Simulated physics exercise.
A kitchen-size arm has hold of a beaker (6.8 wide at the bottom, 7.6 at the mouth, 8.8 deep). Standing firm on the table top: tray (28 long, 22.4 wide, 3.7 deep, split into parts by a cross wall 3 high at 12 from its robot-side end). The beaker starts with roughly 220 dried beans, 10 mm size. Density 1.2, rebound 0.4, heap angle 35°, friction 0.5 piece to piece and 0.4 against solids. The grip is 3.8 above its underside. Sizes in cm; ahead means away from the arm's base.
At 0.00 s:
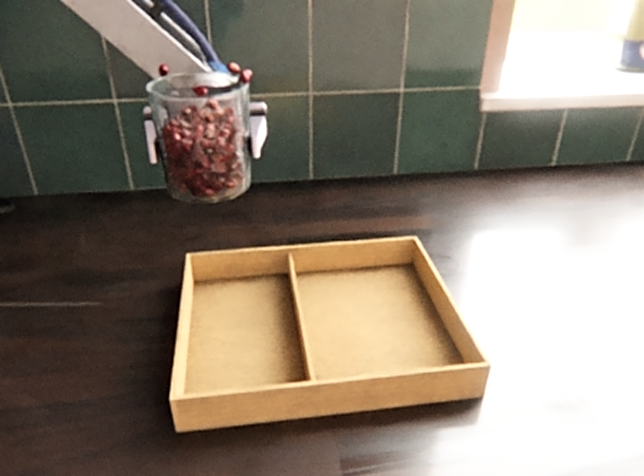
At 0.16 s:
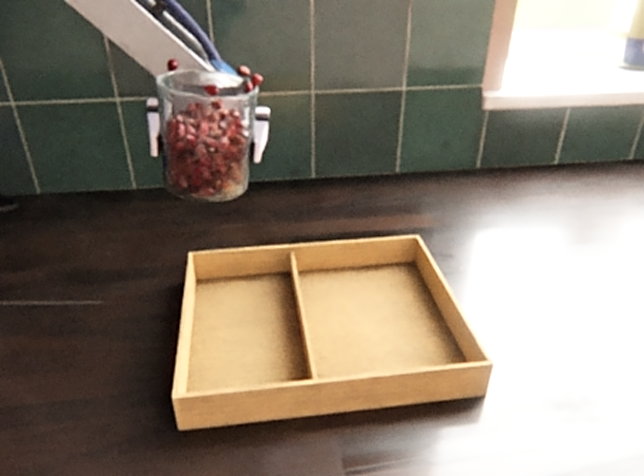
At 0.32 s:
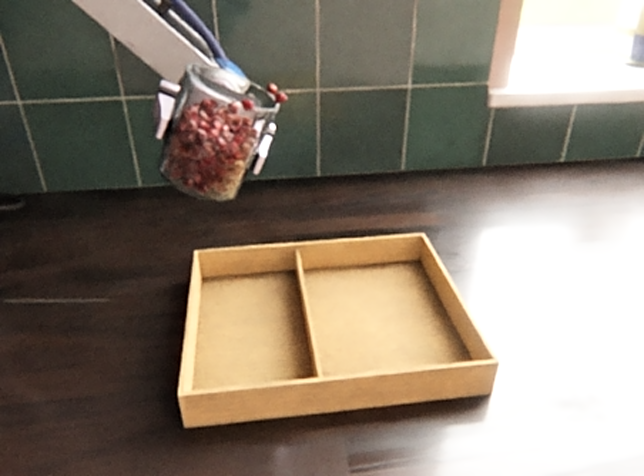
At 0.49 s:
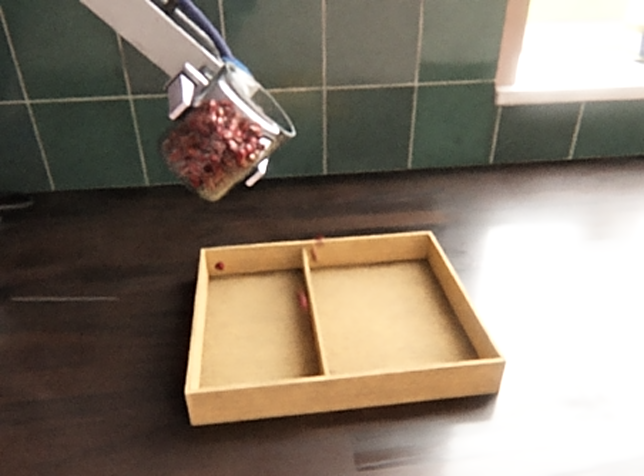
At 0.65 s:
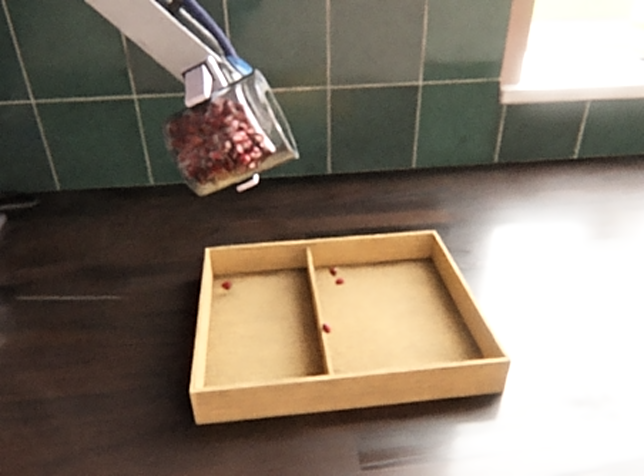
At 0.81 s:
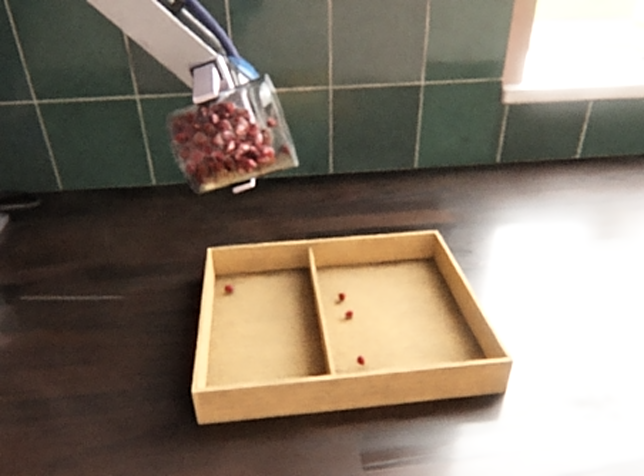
A white robotic arm at the upper left grips a clear glass beaker filled with small dark-red beans, above a pale wooden tray split in two by a divider. The tray sits on a dark wood counter before green tiles, seen from slightly above, with bright window light at right. The arm tips the beaker steadily rightward and a few beans drop into both compartments, while the view drifts slightly left.
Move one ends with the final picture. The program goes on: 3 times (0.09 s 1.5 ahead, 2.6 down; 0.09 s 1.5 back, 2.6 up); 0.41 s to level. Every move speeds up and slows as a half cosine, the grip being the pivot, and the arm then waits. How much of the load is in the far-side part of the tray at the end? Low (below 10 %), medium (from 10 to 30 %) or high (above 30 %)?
In the far-side part of the tray the share is low, below 10 %.
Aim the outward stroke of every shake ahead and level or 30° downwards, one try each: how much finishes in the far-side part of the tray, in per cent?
About 45 and 20 per cent.
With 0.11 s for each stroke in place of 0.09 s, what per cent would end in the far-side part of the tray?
Then about 0 per cent.
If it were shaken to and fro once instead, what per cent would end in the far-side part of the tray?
It would be near 5 per cent.
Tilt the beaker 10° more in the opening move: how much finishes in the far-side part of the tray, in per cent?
Some 20 per cent.
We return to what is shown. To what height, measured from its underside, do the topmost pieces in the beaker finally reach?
About 8.5 cm.
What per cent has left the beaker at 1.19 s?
Near 5 per cent so far.
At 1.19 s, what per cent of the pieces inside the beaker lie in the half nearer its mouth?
Roughly 35 per cent.
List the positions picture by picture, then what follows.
The first frame shows beaker middle at (204, 139), level; upper third of the load around (207, 131), from x 165 to 245, top at y 70; 215 in the beaker.
The second frame shows beaker middle at (207, 137), tilted 7° forward; upper third of the load around (209, 129), from x 170 to 255, top at y 65; 214 in the beaker, 1 in flight or on a rim.
The third frame shows beaker middle at (215, 136), tilted 26° forward; upper third of the load around (208, 128), from x 170 to 280, top at y 90; 212 in the beaker, 3 in flight or on a rim.
The fourth frame shows beaker middle at (224, 136), tilted 48° forward; upper third of the load around (210, 129), from x 170 to 320, top at y 105; 211 in the beaker, 2 in the robot-side part, 1 in the far-side part, 1 in flight or on a rim.
The fifth frame shows beaker middle at (229, 137), tilted 67° forward; upper third of the load around (214, 124), from x 175 to 340, top at y 105; 211 in the beaker, 3 in the far-side part, 1 in the robot-side part.
The sixth frame shows beaker middle at (232, 138), tilted 74° forward; upper third of the load around (211, 126), from x 180 to 360, top at y 105; 211 in the beaker, 3 in the far-side part, 1 in the robot-side part.
After 1.19 s, tilted 74° forward, highest piece 24 above the table; 207 in the beaker, 6 in the far-side part, 1 in the robot-side part, 1 in flight or on a rim.
After 1.57 s, tilted 33° forward, highest piece 25 above the table; 199 in the beaker, 14 in the far-side part, 2 in the robot-side part.
After 1.96 s, level, highest piece 27 above the table; 199 in the beaker, 14 in the far-side part, 2 in the robot-side part.
After 3.01 s, level, highest piece 27 above the table; 199 in the beaker, 14 in the far-side part, 2 in the robot-side part.
At rest, 199 in the beaker, 14 in the far-side part, 2 in the robot-side part. That is 7 % in the far-side part of the tray.
